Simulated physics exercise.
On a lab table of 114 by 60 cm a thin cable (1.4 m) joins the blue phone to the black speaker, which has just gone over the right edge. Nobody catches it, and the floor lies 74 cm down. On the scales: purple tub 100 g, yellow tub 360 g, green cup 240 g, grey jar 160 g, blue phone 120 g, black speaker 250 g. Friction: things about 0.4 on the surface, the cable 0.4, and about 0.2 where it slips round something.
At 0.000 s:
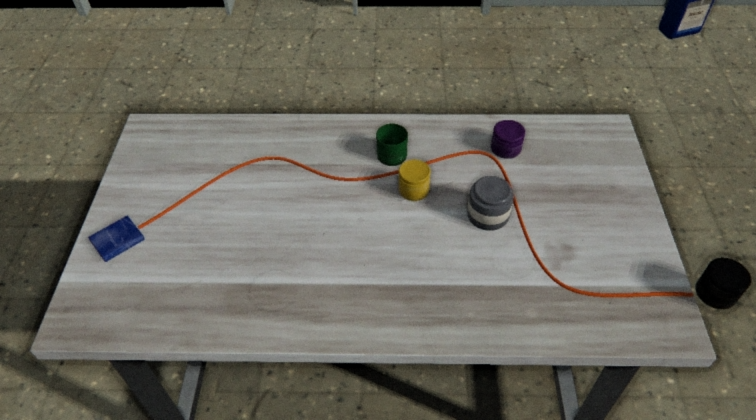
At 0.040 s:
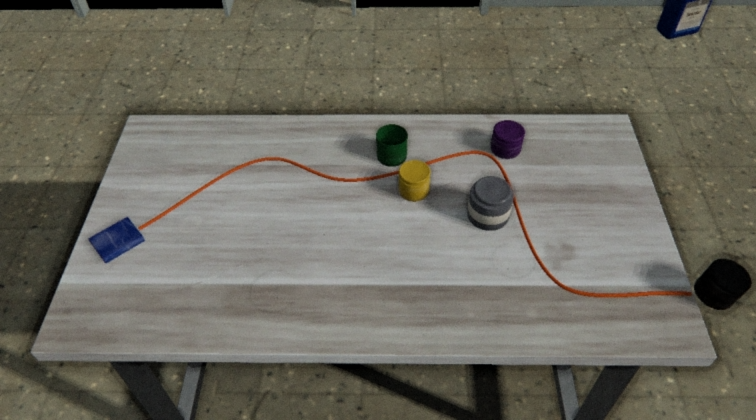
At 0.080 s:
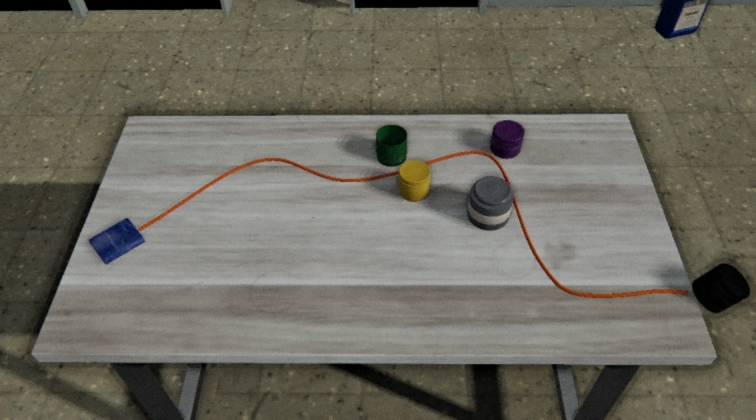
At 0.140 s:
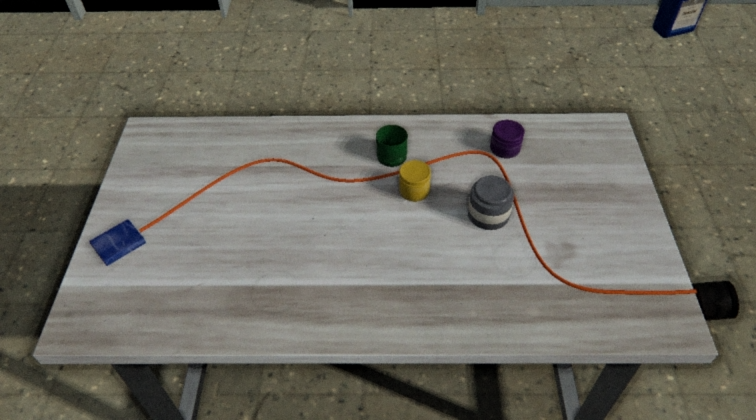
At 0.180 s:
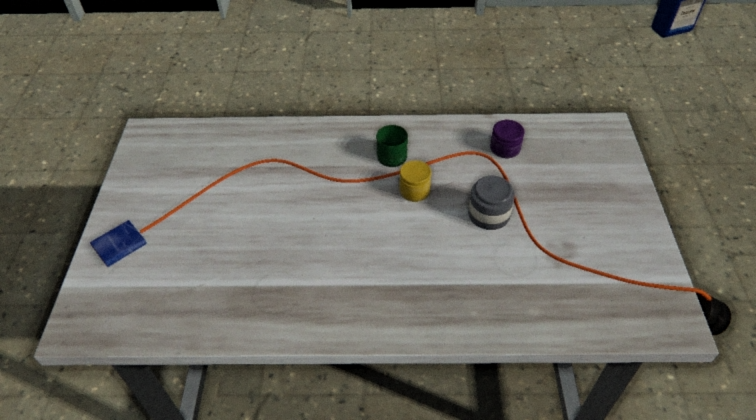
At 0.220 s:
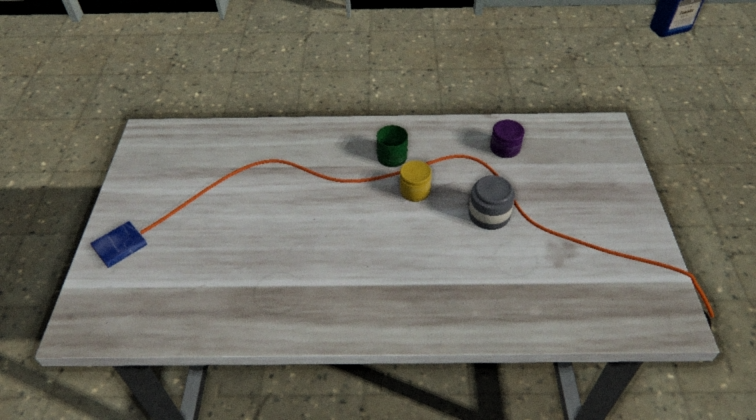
The clip opens on a pale lab table where an orange cable winds past several tubs and a grey jar, linking a blue phone at left to a black speaker at the right edge. The speaker tips over and drops below the edge out of view, while the cable's right section pulls straighter and drapes over the side.
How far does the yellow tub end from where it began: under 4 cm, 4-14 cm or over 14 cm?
Verdict: The yellow tub stays in the low band.
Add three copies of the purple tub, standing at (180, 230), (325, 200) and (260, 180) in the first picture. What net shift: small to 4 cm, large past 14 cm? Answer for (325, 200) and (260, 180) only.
In turn: Small, large.
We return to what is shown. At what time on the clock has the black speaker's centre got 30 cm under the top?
About: 0.32 s.
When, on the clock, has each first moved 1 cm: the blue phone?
Blue phone 0.36 s.
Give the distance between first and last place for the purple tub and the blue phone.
Purple tub 0 cm, blue phone 45 cm.
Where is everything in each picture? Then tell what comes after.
The first frame shows shows, yellow tub (415, 170); cable runs through (619, 295) (519, 216) (439, 160) (316, 172) (201, 189).
The second frame shows shows, black speaker (730, 274); cable runs through (618, 295) (438, 160) (201, 190).
The third frame shows shows, black speaker (721, 288); cable runs through (616, 296) (438, 160) (201, 190).
The fourth frame shows shows, black speaker (714, 301); cable runs through (623, 292) (438, 160) (201, 191).
The fifth frame shows shows, black speaker (704, 313); cable runs through (646, 284) (439, 160) (202, 192).
The sixth frame shows shows, yellow tub (416, 171); cable runs through (683, 272) (536, 224) (439, 160) (317, 174) (202, 193).
At 0.5 s, the cable's tail end at (217, 243); yellow tub 1 cm off its start, blue phone 16 cm off its start, black speaker over the edge.
At 0.7 s, the cable's tail end at (336, 212); yellow tub 1 cm off its start, blue phone 38 cm off its start, black speaker over the edge.
At 1.0 s, the cable's tail end at (371, 181); yellow tub 1 cm off its start at (417, 175), blue phone 47 cm off its start at (357, 190), black speaker over the edge.
At 1.2 s, the cable's tail end at (371, 181); yellow tub 1 cm off its start, blue phone 47 cm off its start, black speaker over the edge.
At 2.4 s, the cable's tail end at (371, 181); yellow tub 1 cm off its start at (417, 175), blue phone 47 cm off its start at (357, 190), black speaker over the edge.
